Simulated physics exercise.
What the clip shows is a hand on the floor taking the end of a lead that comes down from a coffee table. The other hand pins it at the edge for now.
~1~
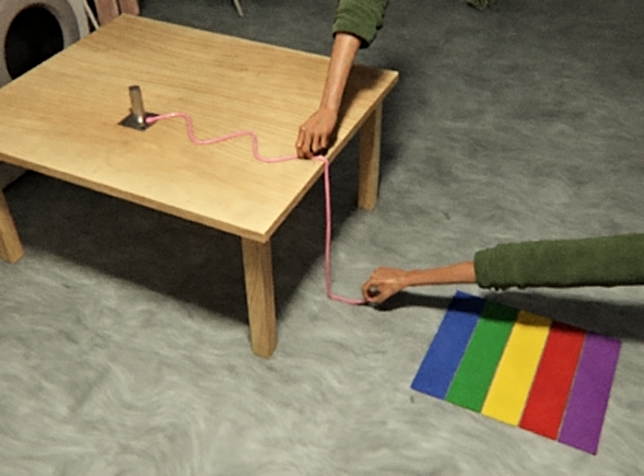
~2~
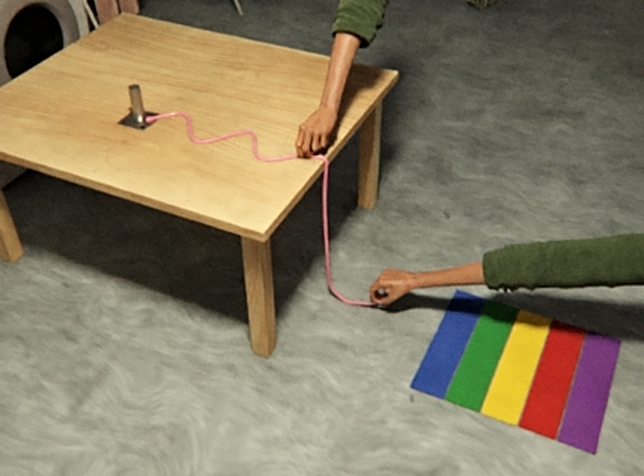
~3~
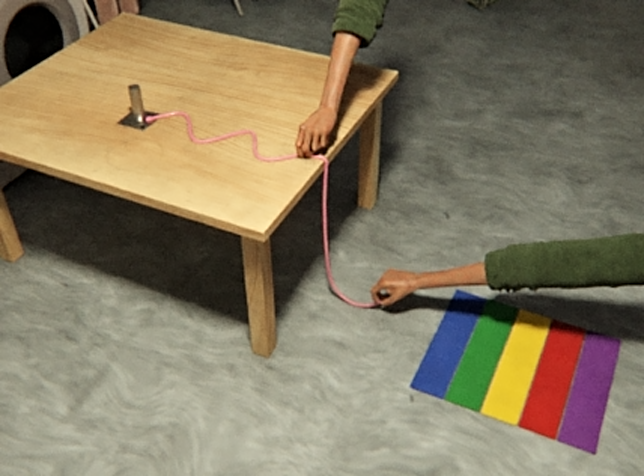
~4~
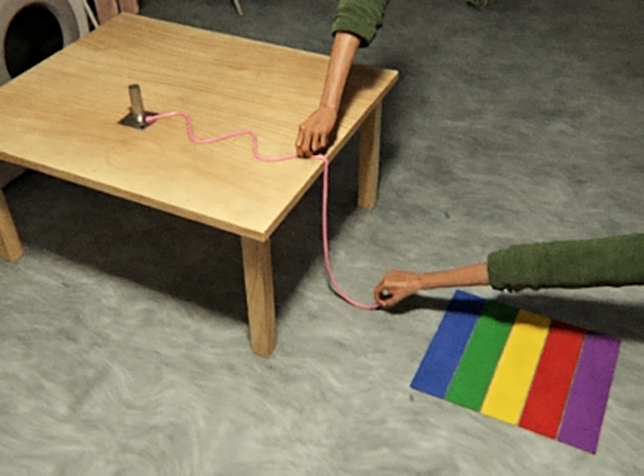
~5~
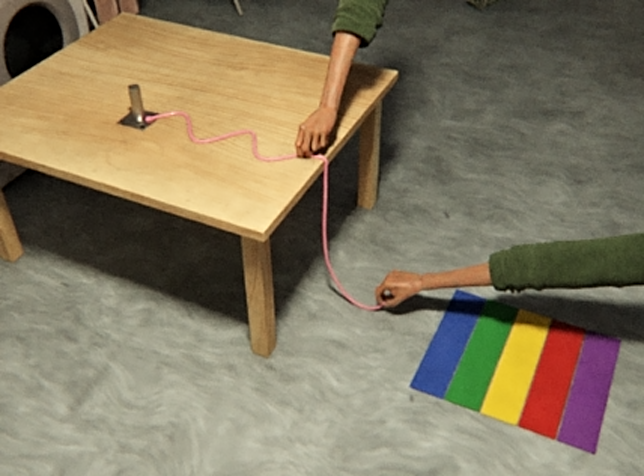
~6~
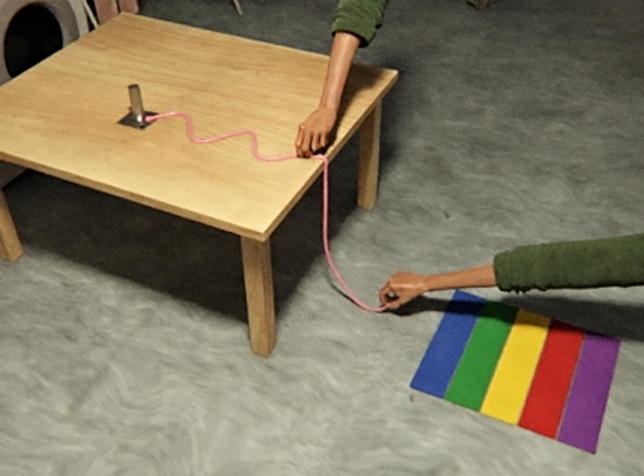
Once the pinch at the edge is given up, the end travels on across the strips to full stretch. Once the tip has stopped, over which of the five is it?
Over the red strip.
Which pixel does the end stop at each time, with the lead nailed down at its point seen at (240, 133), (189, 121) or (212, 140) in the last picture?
In that order: (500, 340), (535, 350) and (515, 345).
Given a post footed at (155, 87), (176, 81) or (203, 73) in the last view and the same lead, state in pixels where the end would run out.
The places are (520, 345), (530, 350) and (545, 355).
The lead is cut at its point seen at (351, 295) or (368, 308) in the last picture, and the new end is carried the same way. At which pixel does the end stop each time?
The pixels are close to (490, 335) and (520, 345), one per try.
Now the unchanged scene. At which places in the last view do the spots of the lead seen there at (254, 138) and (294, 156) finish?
(292, 155) for the first, (353, 192) for the second.
Soon after, end near (488, 337); over green.
Then, end near (530, 351); over yellow.
At full stretch, end near (555, 359); over red. It gets as far as the red strip.
